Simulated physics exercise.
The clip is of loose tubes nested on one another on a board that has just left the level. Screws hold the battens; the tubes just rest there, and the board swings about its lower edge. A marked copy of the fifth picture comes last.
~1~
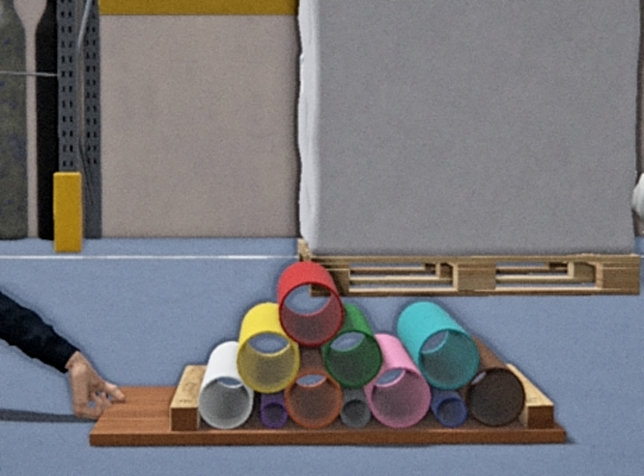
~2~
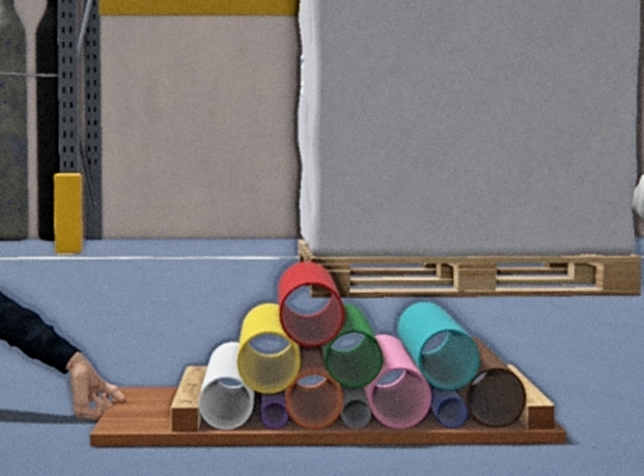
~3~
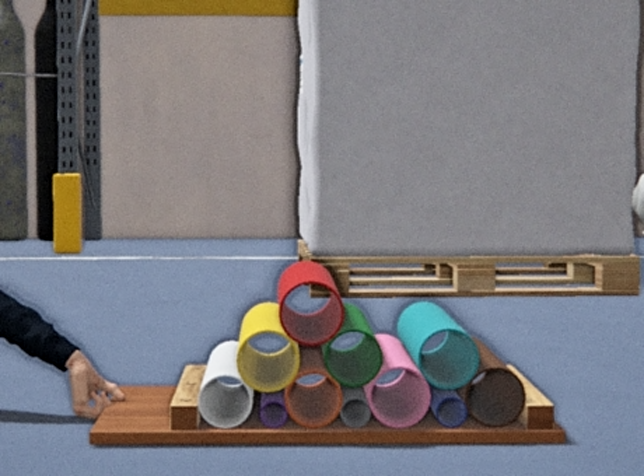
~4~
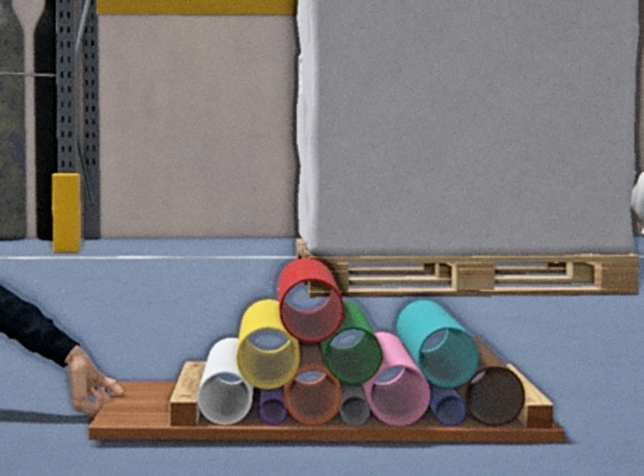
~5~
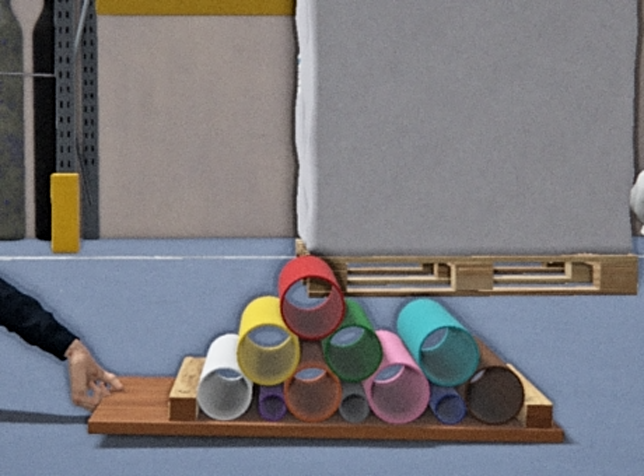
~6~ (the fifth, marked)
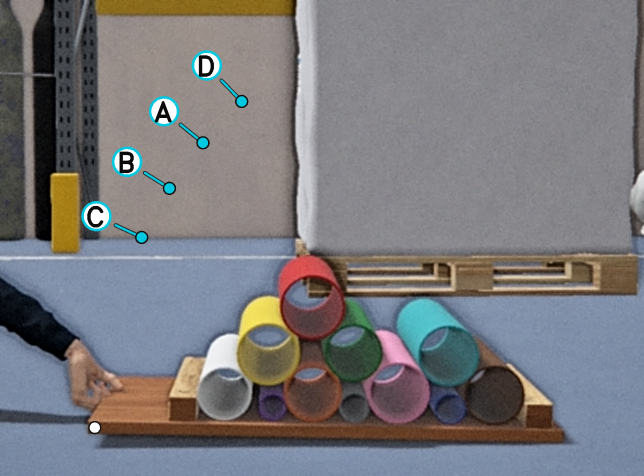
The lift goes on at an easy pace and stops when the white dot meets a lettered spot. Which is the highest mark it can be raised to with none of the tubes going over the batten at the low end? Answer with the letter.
The highest mark that will do is A.
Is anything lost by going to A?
At A: No.
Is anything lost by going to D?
Yes.
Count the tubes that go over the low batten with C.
The count is none.
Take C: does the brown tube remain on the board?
The brown tube: Yes.
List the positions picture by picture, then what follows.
Grey tube (356, 413); pink tube (399, 397); blue tube (452, 412), in the first picture.
Blue tube (452, 413); brown tube (496, 397), in the second picture.
Board (324, 401); white tube (225, 401); purple tube (274, 414); blue tube (451, 412), in the third picture.
Board (324, 399); white tube (225, 398); purple tube (273, 411); blue tube (451, 410), in the fourth picture.
Board (323, 396); white tube (224, 393); purple tube (273, 407), in the fifth picture.
On the marked copy, A at (203, 143); B at (170, 189); C at (142, 237); D at (241, 102); the white dot at (95, 427).
Following A. Soon after the start, board at 21°.
Later, board at 39°.
In the end, board at 39°, none over the low batten.
As for the rest, B none over the low batten; C none over the low batten; D four over the low batten (green, yellow, turquoise, red).
